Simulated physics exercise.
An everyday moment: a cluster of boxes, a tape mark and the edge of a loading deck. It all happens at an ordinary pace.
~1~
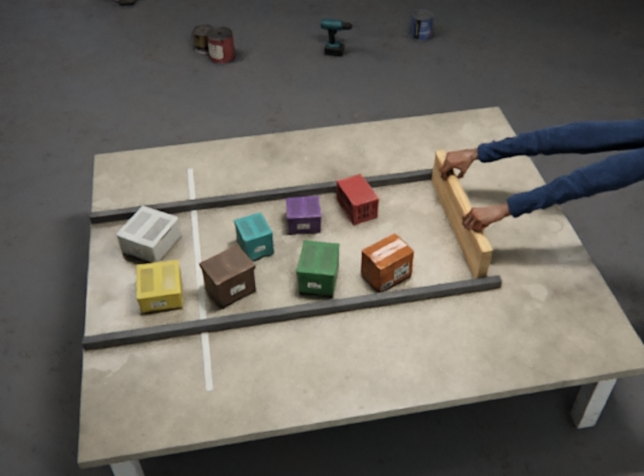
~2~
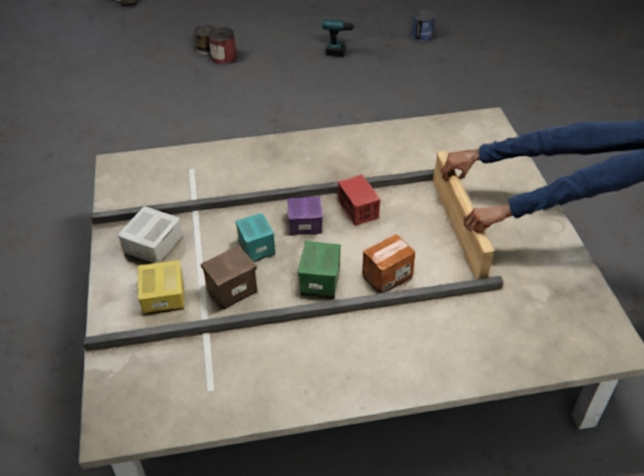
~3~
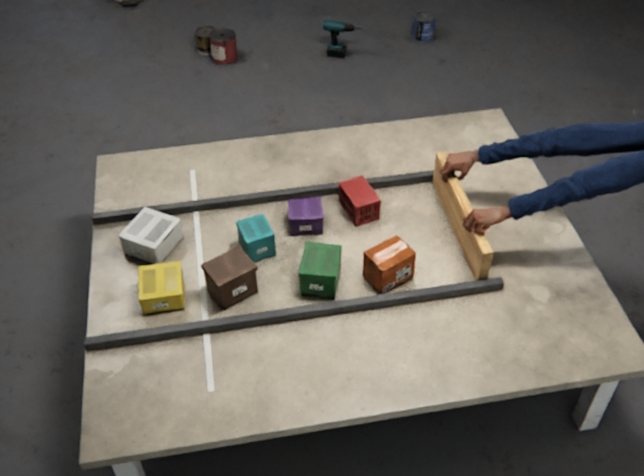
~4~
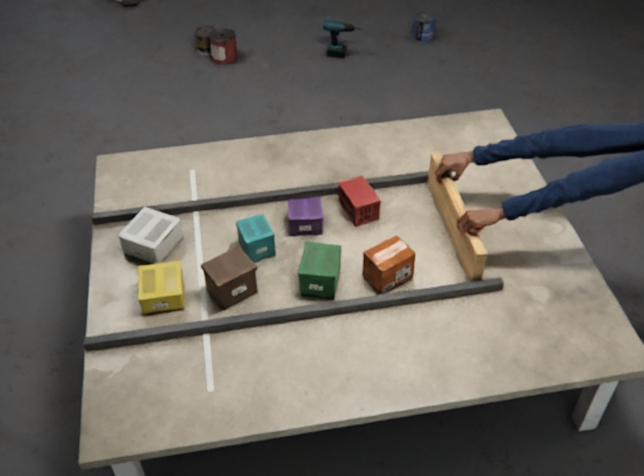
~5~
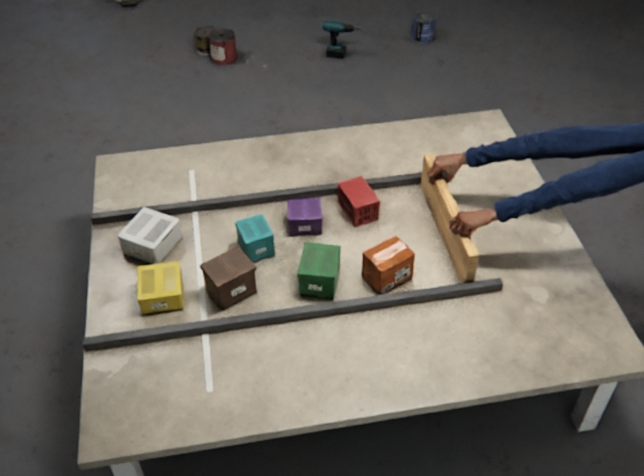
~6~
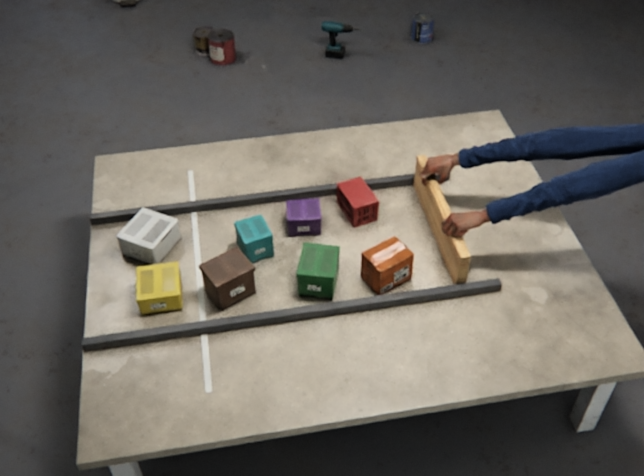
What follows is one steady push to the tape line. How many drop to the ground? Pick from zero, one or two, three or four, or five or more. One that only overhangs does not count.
Here the number that fall off is one or two.
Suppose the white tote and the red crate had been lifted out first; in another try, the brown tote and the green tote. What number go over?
It would be 1 and 0.
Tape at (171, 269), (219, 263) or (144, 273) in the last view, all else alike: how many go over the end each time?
Try by try, 3, 1 and 4.
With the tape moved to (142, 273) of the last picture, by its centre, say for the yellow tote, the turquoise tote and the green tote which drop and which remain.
The yellow tote comes down, the turquoise tote survives, the green tote is lost.
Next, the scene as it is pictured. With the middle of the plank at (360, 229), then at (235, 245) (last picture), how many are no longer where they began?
First 3, then 8.
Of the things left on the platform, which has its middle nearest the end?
It is the brown tote.
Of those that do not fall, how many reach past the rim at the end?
It comes to 2.
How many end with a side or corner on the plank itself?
That makes 3.
Soon after, none off yet; white tote at rest near (150, 237); yellow tote at rest near (160, 288); brown tote at rest near (229, 279).
After that, none off yet; white tote at rest near (150, 237); yellow tote at rest near (160, 288); brown tote displaced a little near (207, 280).
And then, none off yet; white tote moving near (148, 238); yellow tote displaced about its own width near (103, 293); brown tote displaced well along near (145, 285).
In the end, the number that fall off is one or two; gone, yellow tote.
